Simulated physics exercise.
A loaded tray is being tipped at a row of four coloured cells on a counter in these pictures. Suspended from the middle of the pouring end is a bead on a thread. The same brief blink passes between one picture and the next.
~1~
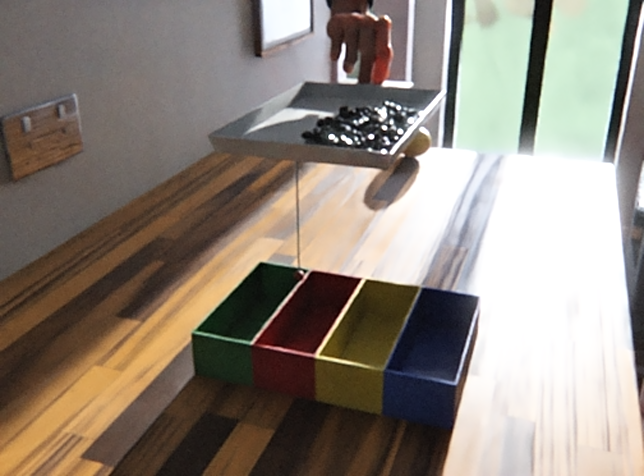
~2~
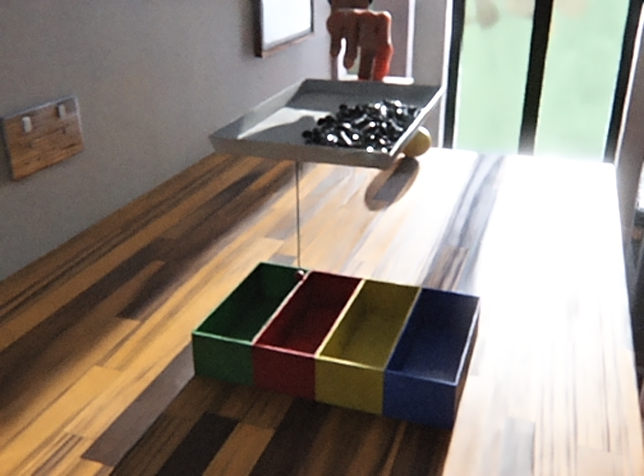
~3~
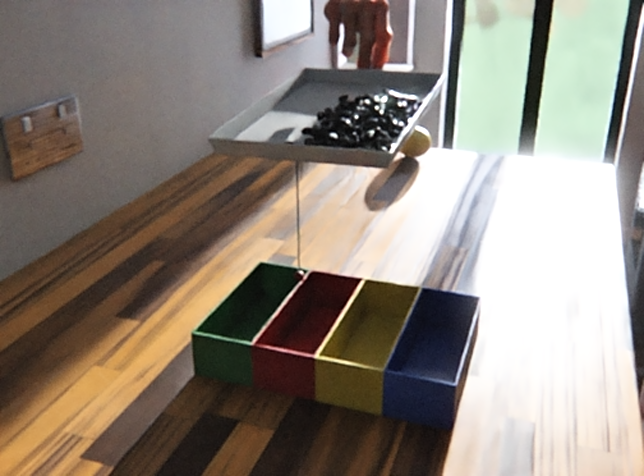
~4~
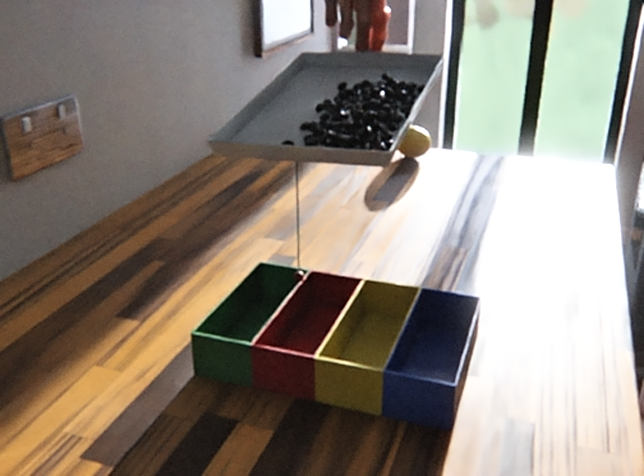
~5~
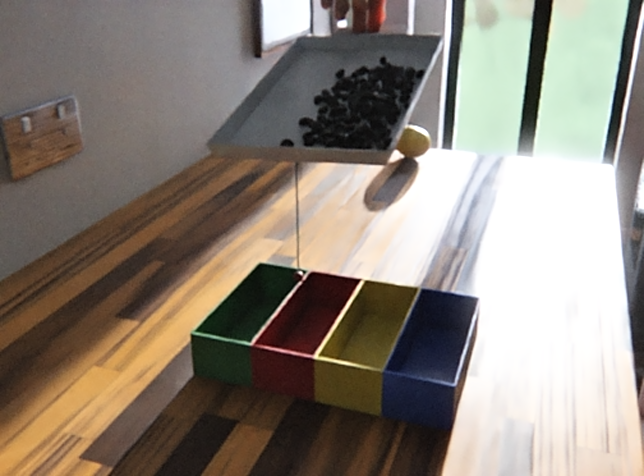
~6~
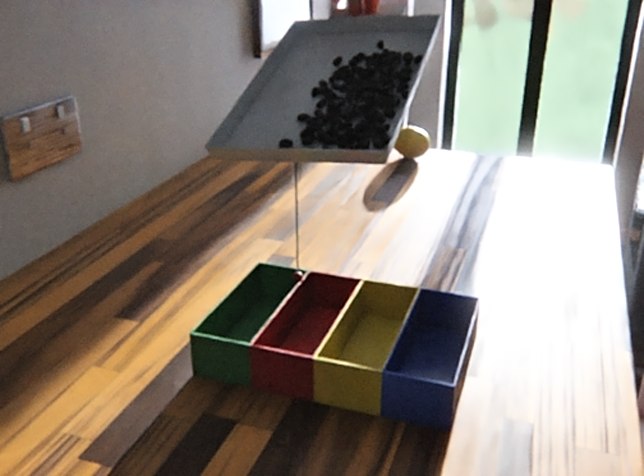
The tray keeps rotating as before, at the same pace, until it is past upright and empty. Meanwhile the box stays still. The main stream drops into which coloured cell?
It drops into the green cell.
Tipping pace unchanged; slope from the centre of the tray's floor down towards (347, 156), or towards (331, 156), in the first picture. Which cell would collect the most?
The cell in yellow first, the cell in yellow second.
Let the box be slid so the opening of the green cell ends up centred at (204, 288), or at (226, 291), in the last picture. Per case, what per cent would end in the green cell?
30 and 40 %.
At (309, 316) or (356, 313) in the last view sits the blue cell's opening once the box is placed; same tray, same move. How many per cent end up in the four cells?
Result, in turn: 90 %, 90 %.
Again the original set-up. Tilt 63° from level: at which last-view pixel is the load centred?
In the last view, the load is centred close to (298, 124).
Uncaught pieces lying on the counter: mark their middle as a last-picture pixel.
Middle in the last view: Roughly (182, 334).
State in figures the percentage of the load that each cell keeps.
Green 40 %, red 20 %, yellow 0 %, blue 0 %.
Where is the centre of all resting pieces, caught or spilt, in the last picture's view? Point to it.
Near pixel (236, 344).
Soon after the last picture, tray tipped steeply; nearly all on the tray; a stray few falling or outside the box.
A little later, tray tipped past a quarter turn; about two thirds on the tray; a small part in the green cell; a stray few in the red cell; about a third falling or outside the box.
Later still, tray tipped past a quarter turn; about half in the green cell; about a quarter in the red cell; a stray few in the yellow cell; about a third falling or outside the box.
At rest, tray tipped past a quarter turn; about half in the green cell; about a quarter in the red cell; a stray few in the yellow cell; none in the blue cell; about a third outside the box.
